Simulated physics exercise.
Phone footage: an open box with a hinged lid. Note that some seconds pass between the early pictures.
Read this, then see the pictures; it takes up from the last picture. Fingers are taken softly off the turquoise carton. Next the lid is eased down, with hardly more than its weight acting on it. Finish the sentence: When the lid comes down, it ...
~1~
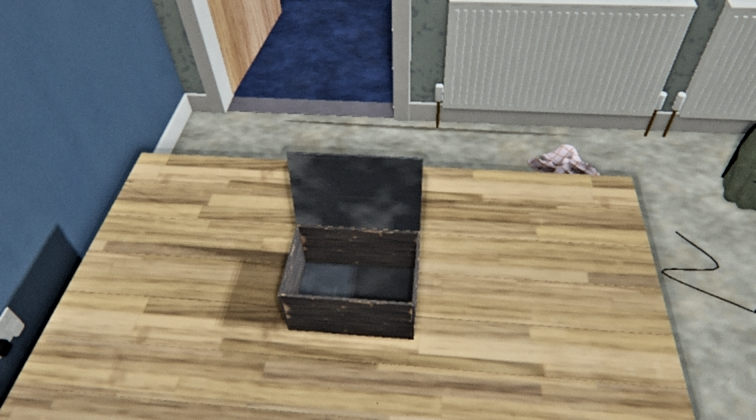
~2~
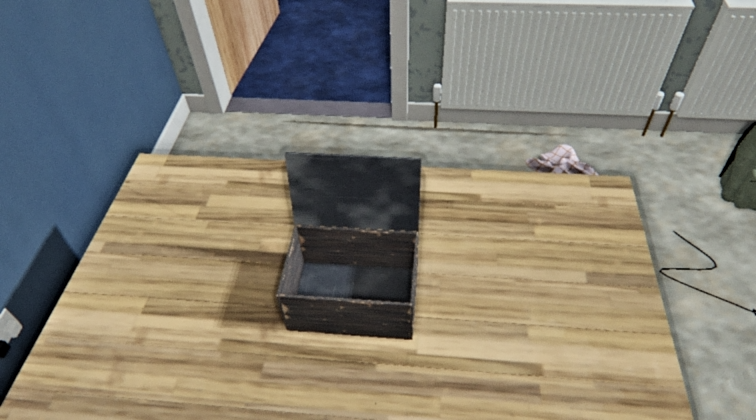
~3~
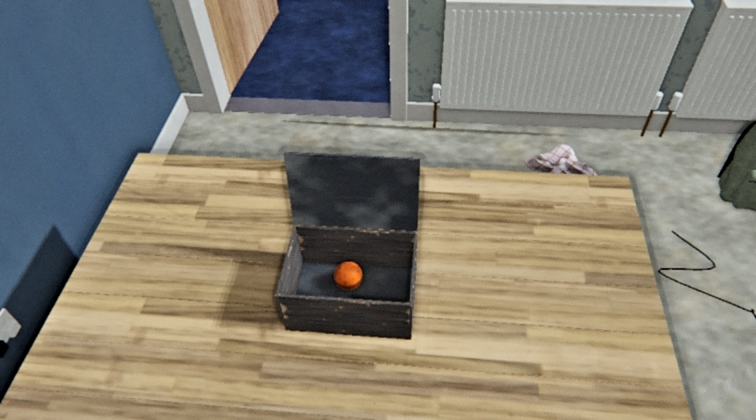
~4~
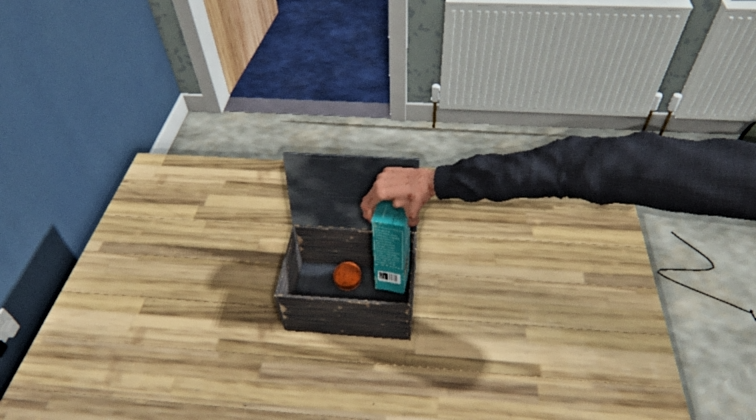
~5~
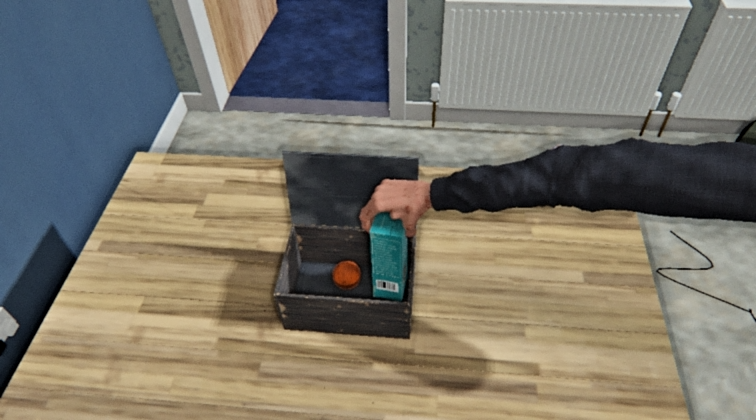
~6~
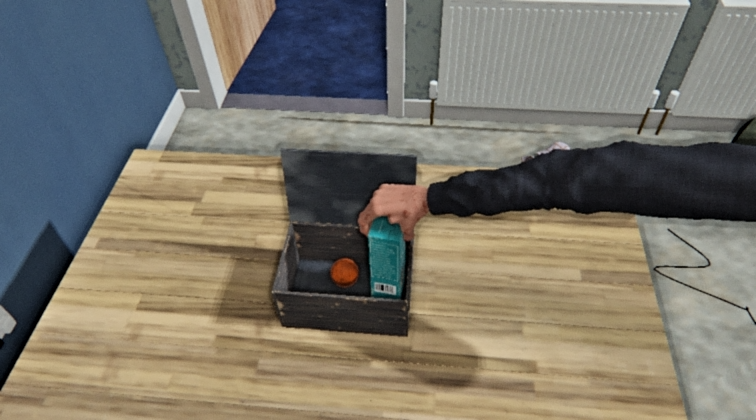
When the lid comes down, it stops short of the rim.
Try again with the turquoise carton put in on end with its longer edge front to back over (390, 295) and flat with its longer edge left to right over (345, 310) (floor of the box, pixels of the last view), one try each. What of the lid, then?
First try: The lid stays propped open; second try: The lid comes down fully.
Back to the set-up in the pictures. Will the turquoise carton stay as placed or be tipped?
Simply put, it remains unturned.
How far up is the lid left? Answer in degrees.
It stays some 65° above the rim.
Then, 1.00 s past the last view, lid starting down.
Then, 1.30 s past the last view, lid 79° above the rim.
Then, 1.70 s past the last view, lid 67° above the rim.
Then, 4.10 s past the last view, turquoise carton resting near (388, 261).
Finally, lid 67° above the rim; both still in place. Final places as the last picture's camera would see them, turquoise carton near (388, 261).
